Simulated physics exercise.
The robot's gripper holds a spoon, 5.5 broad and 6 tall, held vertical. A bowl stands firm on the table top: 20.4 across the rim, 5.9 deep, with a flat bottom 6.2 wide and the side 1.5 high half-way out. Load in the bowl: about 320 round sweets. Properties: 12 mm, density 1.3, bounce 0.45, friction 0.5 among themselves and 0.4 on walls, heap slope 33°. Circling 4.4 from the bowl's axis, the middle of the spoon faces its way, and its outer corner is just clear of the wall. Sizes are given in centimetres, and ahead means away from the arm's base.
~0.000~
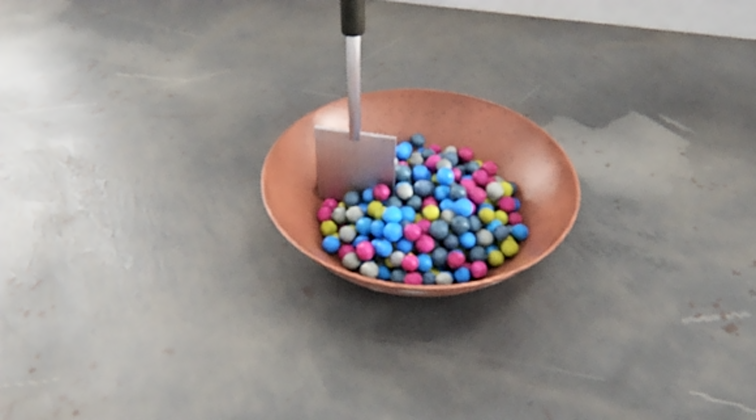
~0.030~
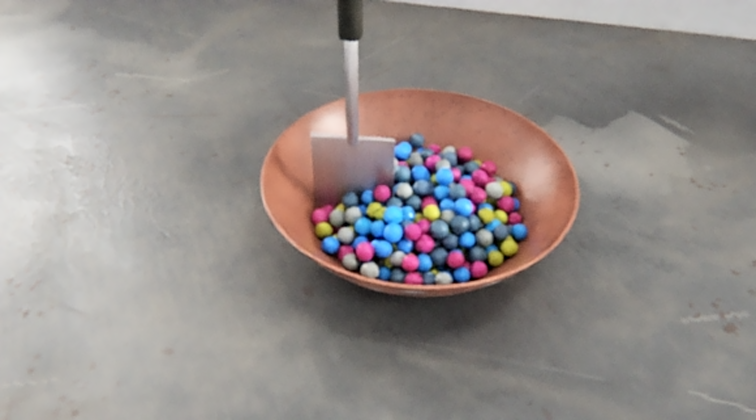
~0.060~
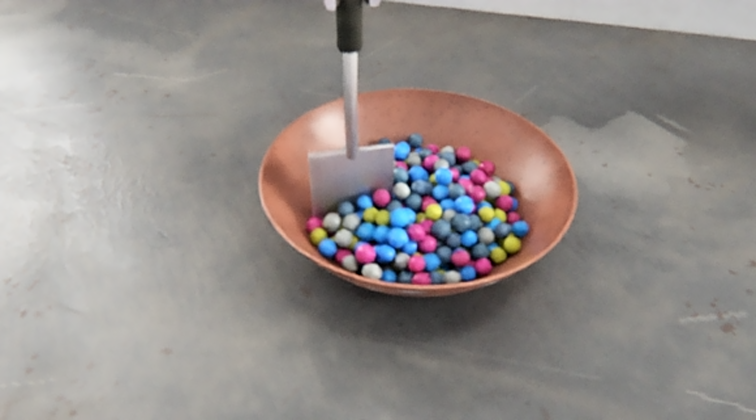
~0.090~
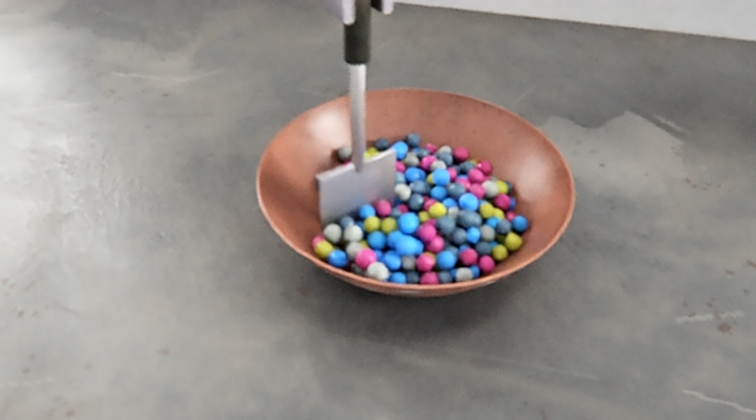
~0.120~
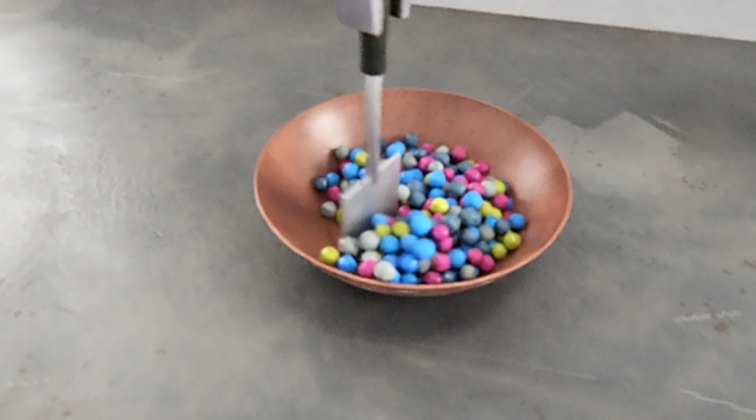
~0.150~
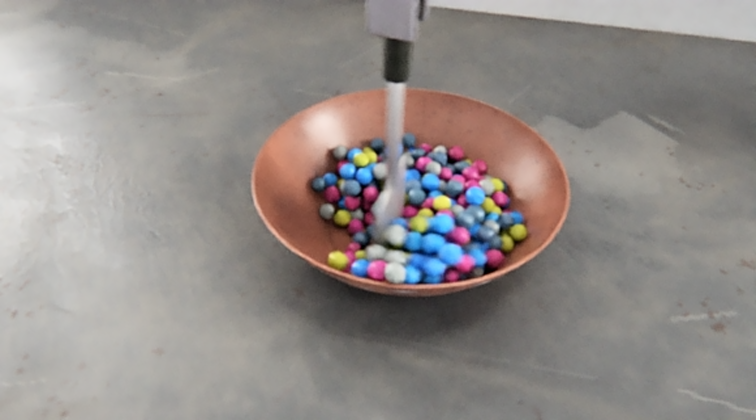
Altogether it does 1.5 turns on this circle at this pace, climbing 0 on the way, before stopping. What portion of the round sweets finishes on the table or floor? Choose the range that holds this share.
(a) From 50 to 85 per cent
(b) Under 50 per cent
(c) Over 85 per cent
The answer is b.
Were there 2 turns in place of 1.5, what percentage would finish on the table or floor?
Roughly 40 per cent.
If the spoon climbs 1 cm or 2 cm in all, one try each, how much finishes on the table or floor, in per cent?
Near 25 in a hundred, then 15 in a hundred.
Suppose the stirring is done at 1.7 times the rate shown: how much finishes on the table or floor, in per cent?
60 %.
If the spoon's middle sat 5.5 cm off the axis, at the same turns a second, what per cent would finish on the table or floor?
Around 25 in a hundred, in that case.
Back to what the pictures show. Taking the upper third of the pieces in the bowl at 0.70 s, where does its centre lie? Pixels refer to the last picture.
(391, 254).
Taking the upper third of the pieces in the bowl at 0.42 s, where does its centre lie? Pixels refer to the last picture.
Around (415, 119).
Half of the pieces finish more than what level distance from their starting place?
About 11 cm.
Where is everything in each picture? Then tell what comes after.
The first picture shows the spoon neck at (355, 113), 0° round; upper third of the load around (425, 194), from x 325 to 520, top at y 140; 325 in the bowl.
The second picture shows the spoon neck at (352, 117), 7° round; upper third of the load around (425, 194), from x 320 to 520, top at y 140.
The third picture shows the spoon neck at (351, 130), 26° round; upper third of the load around (422, 204), from x 315 to 520, top at y 140.
The fourth picture shows the spoon neck at (358, 143), 45° round; upper third of the load around (424, 217), from x 320 to 520, top at y 140.
The fifth picture shows the spoon neck at (372, 154), 65° round; upper third of the load around (425, 224), from x 320 to 515, top at y 140.
The sixth picture shows the spoon neck at (393, 162), 84° round; upper third of the load around (436, 229), from x 320 to 520, top at y 140; 325 in the bowl.
After 0.42 s, 261° round, highest piece 9 above the table; 283 in the bowl, 25 on the table or floor, 17 in flight or on the tool.
After 0.70 s, 78° round, highest piece 8 above the table; 245 in the bowl, 72 on the table or floor, 8 in flight or on the tool.
After 1.03 s, 180° round, highest piece 6 above the table; 226 in the bowl, 99 on the table or floor.
After 1.73 s, 180° round, highest piece 6 above the table; 226 in the bowl, 99 on the table or floor.
In the end, 226 in the bowl, 99 on the table or floor. That is 30 % on the table or floor.
